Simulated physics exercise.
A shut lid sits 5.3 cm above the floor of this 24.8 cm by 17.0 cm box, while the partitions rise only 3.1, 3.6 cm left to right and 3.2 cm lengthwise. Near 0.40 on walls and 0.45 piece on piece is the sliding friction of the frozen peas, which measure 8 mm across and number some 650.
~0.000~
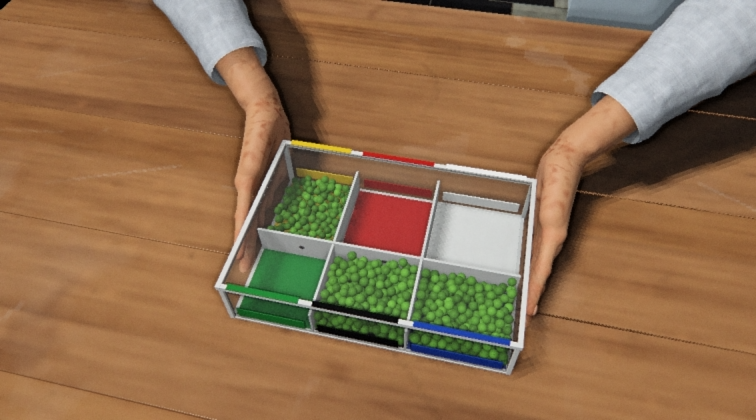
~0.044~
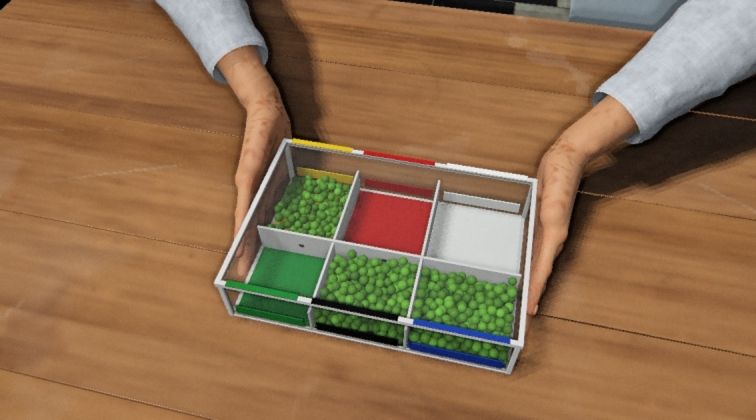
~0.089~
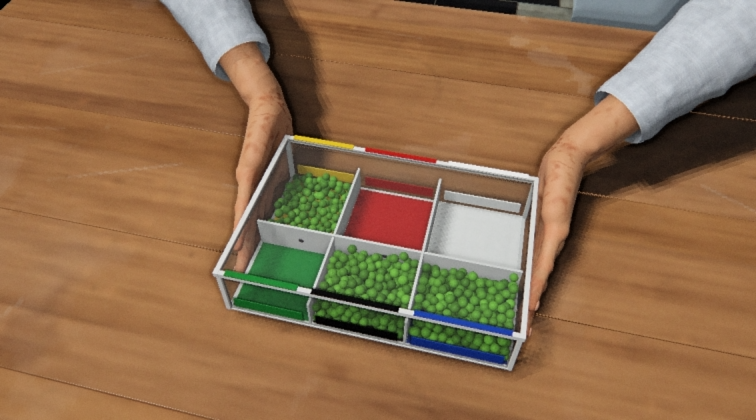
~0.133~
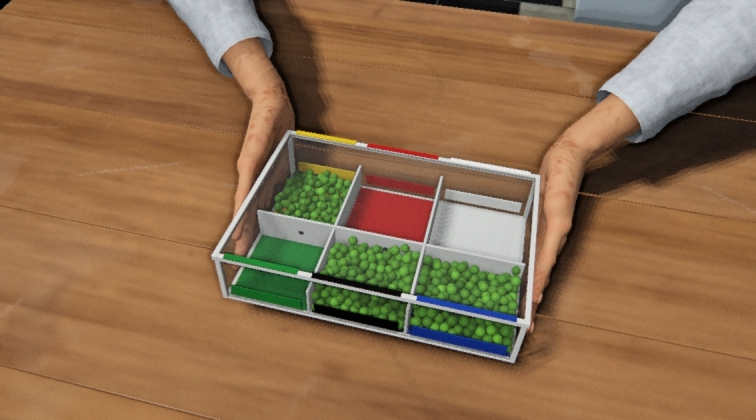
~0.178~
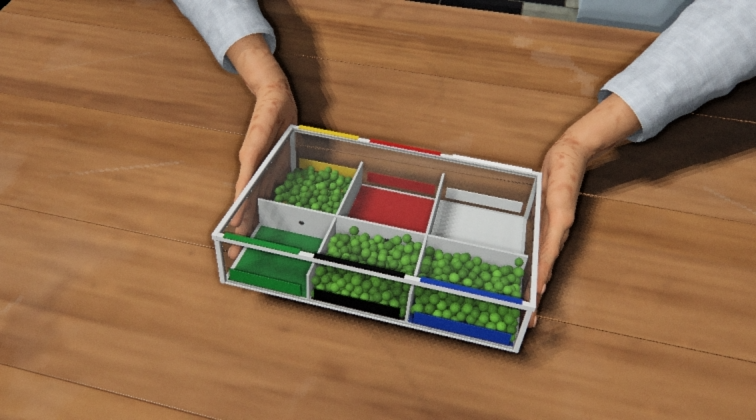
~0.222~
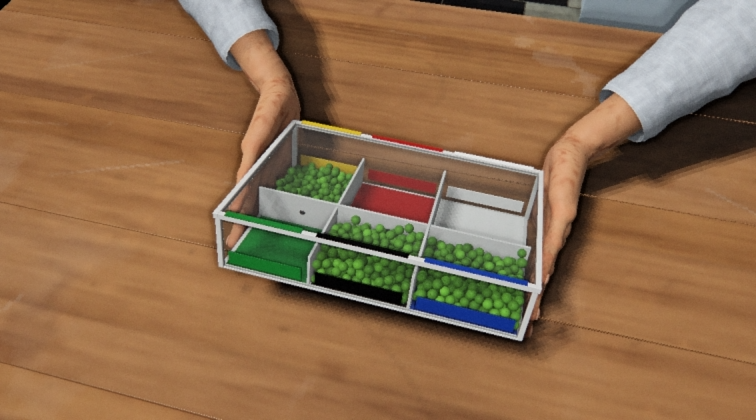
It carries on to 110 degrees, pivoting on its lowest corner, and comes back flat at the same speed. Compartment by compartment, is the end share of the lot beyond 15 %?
Red compartment: Beyond; blue compartment: Not beyond; green compartment: Not beyond; yellow compartment: Beyond; white compartment: Beyond; black compartment: Not beyond.
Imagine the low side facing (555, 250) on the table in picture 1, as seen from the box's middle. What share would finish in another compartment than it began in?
About 50 per cent.
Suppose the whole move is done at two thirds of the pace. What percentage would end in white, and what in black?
My answer: White gets 45 %, while black gets 0 %.
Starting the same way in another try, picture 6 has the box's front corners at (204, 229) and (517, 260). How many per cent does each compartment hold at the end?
Per cent at the finish: Red 30, blue 5, green 0, yellow 55, white 5, black 0.
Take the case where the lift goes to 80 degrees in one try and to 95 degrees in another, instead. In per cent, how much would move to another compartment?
45 and 60 %.
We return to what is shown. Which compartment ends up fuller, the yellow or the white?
The white one.
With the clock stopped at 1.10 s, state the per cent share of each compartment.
Shares - red: 20; blue: 15; green: 0; yellow: 25; white: 25; black: 15.
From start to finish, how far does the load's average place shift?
Some 8.0 cm.
After 1.10 s, tilt 110 degrees; red 20 %, blue 15 %, yellow 25 %, white 25 %, black 15 %.
Then, at 1.69 s, tilt 49 degrees; red 30 %, yellow 25 %, white 40 %.
After 2.33 s, tilt 0 degrees; red 30 %, yellow 25 %, white 40 %.
At rest (2.9 s), red 30 %, blue 0 %, green 0 %, yellow 25 %, white 40 %, black 0 %.
